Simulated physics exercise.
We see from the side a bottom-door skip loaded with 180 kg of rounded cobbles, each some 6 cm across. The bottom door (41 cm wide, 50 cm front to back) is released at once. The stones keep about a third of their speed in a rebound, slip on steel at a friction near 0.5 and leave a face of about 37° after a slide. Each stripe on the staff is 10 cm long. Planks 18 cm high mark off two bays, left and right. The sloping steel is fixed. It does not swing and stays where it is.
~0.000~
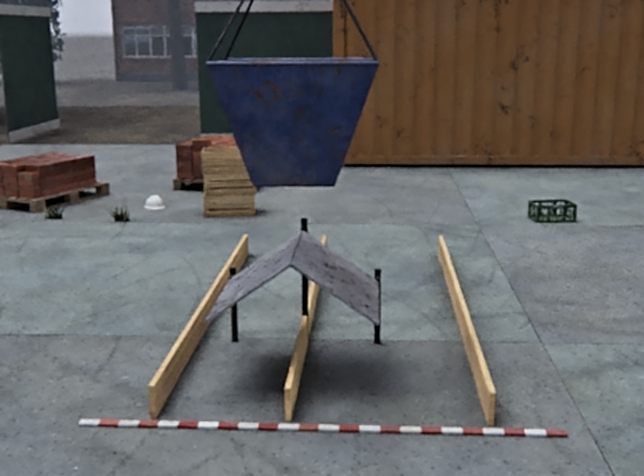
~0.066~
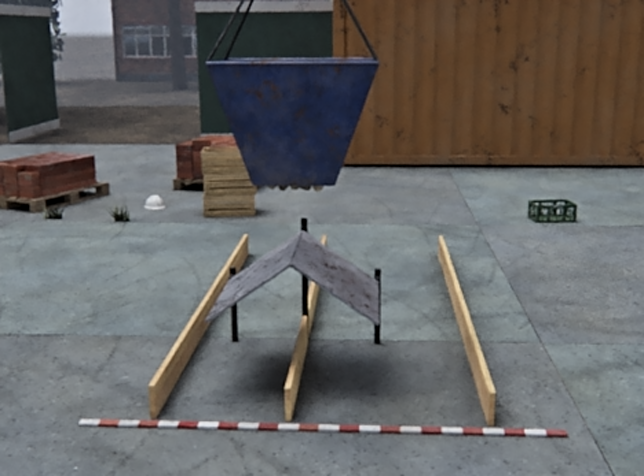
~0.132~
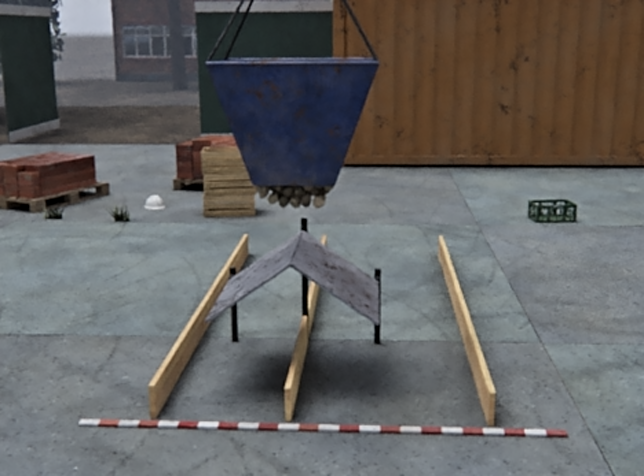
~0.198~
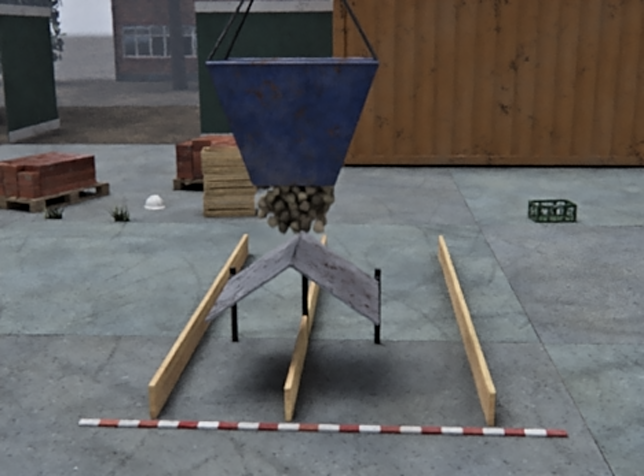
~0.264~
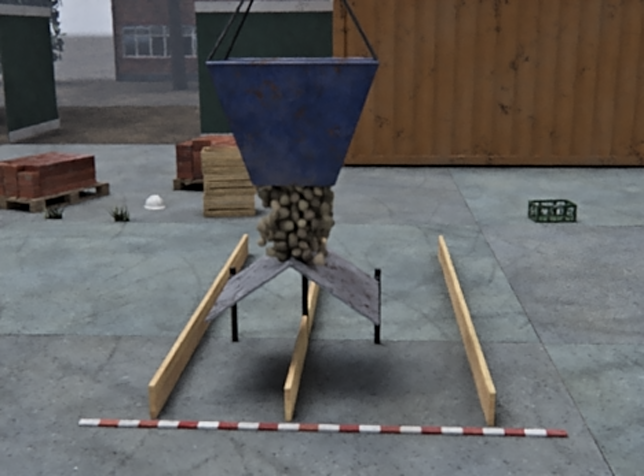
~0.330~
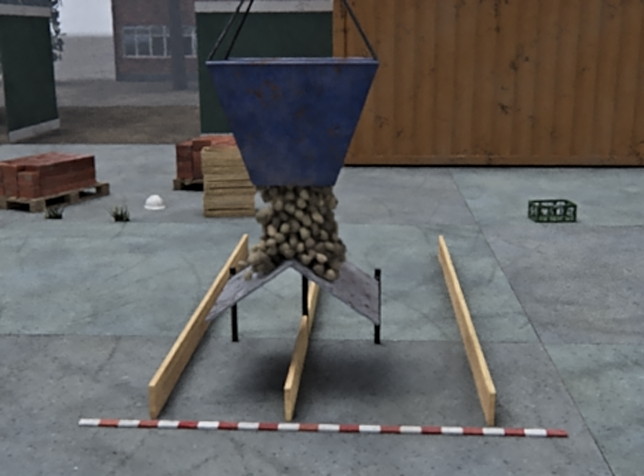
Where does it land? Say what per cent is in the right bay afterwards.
Some 54 per cent of it.
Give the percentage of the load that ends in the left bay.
Near 15 in a hundred.
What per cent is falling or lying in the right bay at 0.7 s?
Some 25 per cent.
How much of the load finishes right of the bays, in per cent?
Near 0 in a hundred.
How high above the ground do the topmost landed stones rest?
Some 20 cm high.
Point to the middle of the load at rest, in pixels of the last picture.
Their middle is at about (383, 371).
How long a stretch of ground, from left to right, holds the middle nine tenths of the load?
Roughly 250 cm.
After 0.7 s, 0 % in the bottom-door skip, 55 % on the steel, 6 % falling or lying left of the bays, 14 % falling or lying in the left bay, 25 % falling or lying in the right bay; the stones farthest right are at (467, 361).
After 1.1 s, 0 % in the bottom-door skip, 6 % on the steel, 26 % falling or lying left of the bays, 17 % falling or lying in the left bay, 51 % falling or lying in the right bay; the stones farthest right are at (473, 372).
After 1.7 s, 0 % in the bottom-door skip, 32 % falling or lying left of the bays, 14 % falling or lying in the left bay, 54 % falling or lying in the right bay; the stones farthest right are at (474, 379).
After 2.6 s, 0 % in the bottom-door skip, 32 % falling or lying left of the bays, 14 % falling or lying in the left bay, 54 % falling or lying in the right bay; the stones farthest right are at (472, 373).
After 4.5 s, 0 % in the bottom-door skip, 32 % left of the bays, 14 % in the left bay, 54 % in the right bay; the stones farthest right are at (472, 373).
